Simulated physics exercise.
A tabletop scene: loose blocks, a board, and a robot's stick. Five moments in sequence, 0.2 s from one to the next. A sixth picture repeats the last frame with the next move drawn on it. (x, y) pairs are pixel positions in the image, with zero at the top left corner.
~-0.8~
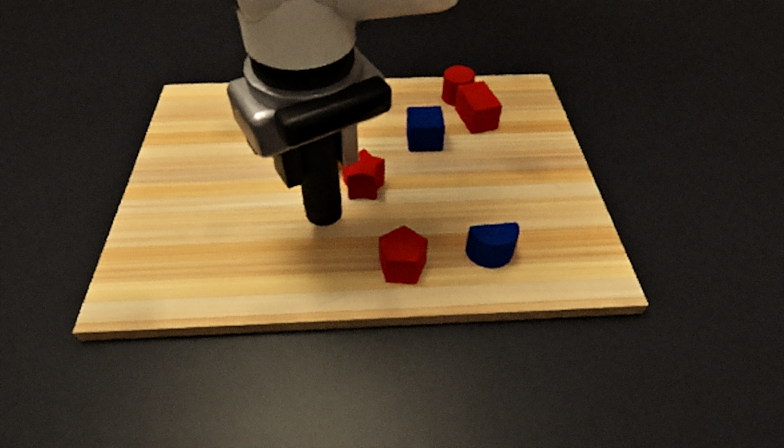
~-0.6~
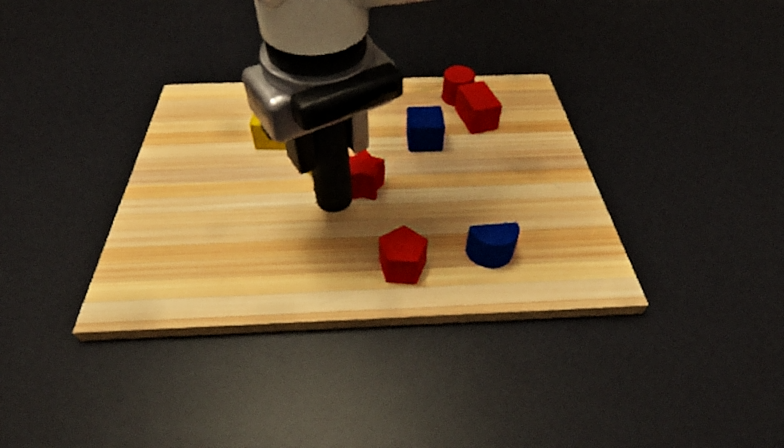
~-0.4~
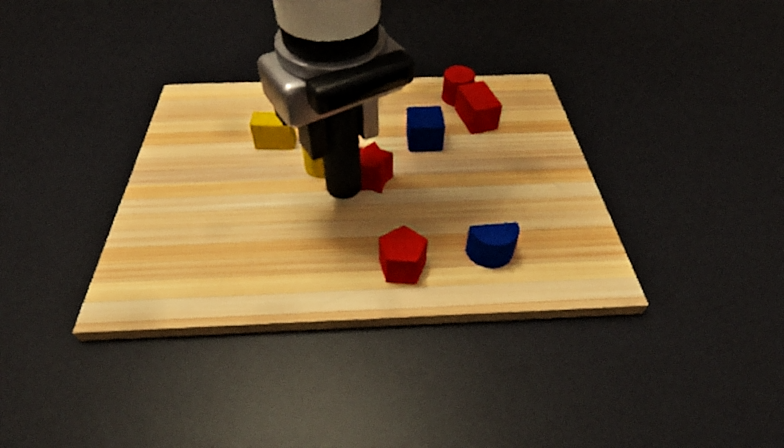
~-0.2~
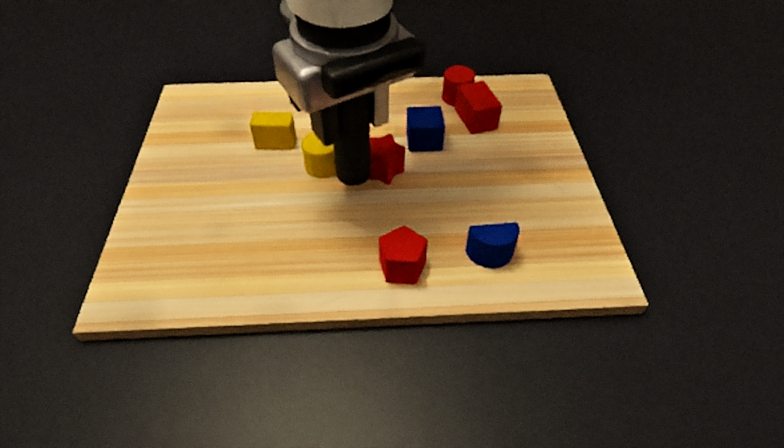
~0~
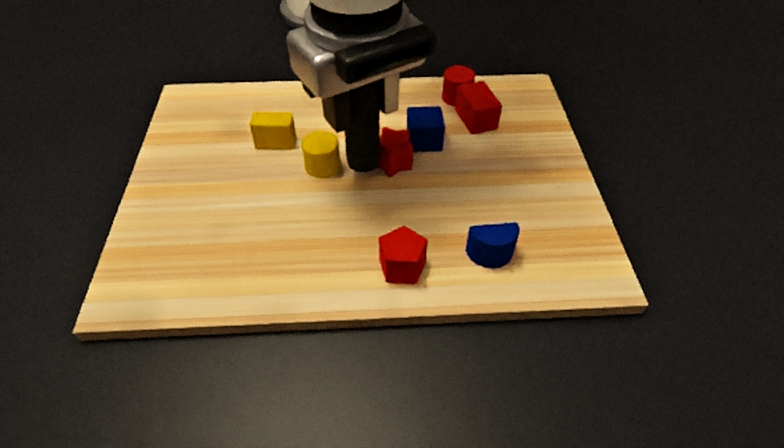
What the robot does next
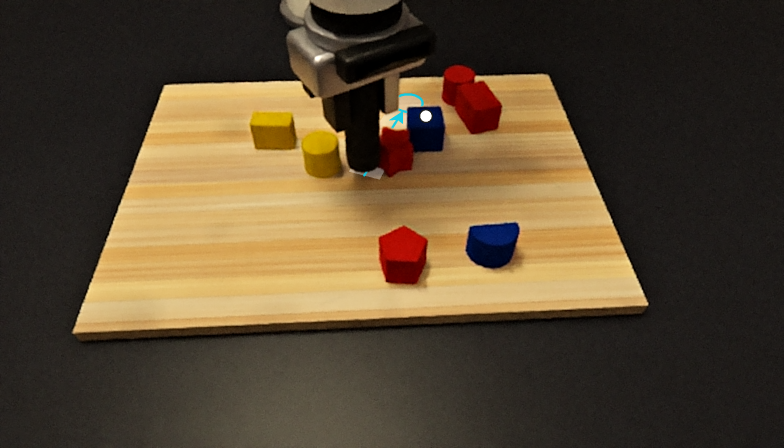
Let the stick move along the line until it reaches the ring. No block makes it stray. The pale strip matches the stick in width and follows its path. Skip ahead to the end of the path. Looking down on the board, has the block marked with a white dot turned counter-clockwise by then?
Yes
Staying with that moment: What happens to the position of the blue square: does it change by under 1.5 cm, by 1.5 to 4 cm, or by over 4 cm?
The block winds up 1.5 to 4 cm from where it is now.
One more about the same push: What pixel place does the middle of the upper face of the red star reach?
Around (410, 129).
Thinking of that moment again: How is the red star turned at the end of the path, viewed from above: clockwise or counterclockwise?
It spins with the clock.
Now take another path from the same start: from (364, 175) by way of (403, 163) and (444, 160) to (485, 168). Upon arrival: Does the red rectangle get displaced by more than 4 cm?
I'd say no.
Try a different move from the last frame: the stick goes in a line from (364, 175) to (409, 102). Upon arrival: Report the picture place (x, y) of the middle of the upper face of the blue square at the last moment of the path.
Somewhere near (442, 113).
The line goes in a line from (364, 175) to (408, 103); the dot is on the blue square.
On the path given first. One third of the way, stick at (380, 135); red star at (410, 130), turned 60° clockwise; blue square at (437, 113), turned 15° anticlockwise.
Two thirds of the way, stick at (394, 111); red star at (410, 129), turned 80° clockwise; blue square at (441, 113), turned 25° anticlockwise.
At the end, stick at (409, 90); yellow disc unmoved; red star at (410, 129), turned 80° clockwise; blue square at (441, 113), turned 25° anticlockwise.
